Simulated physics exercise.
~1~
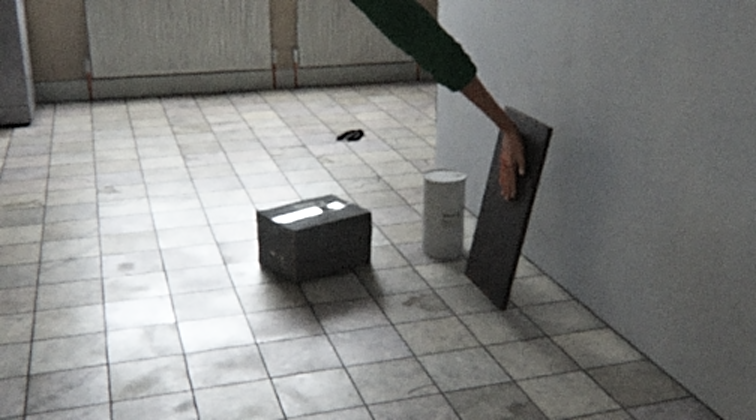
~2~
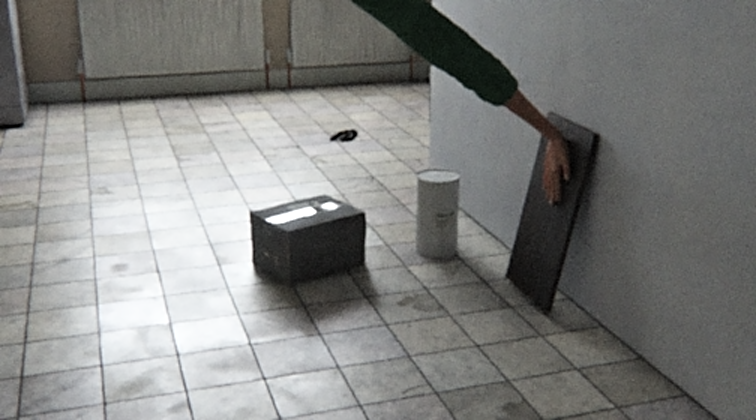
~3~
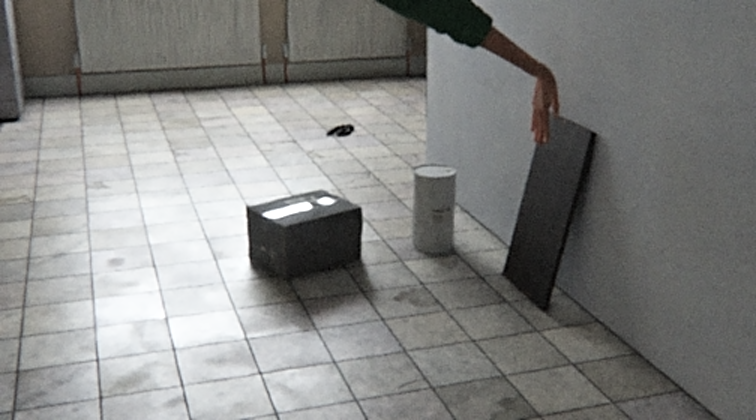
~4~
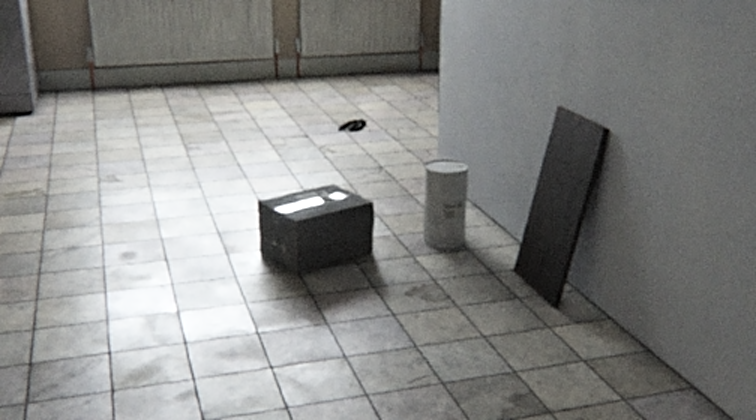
A hand moves a black board right, leans it against the wall, and lets go.
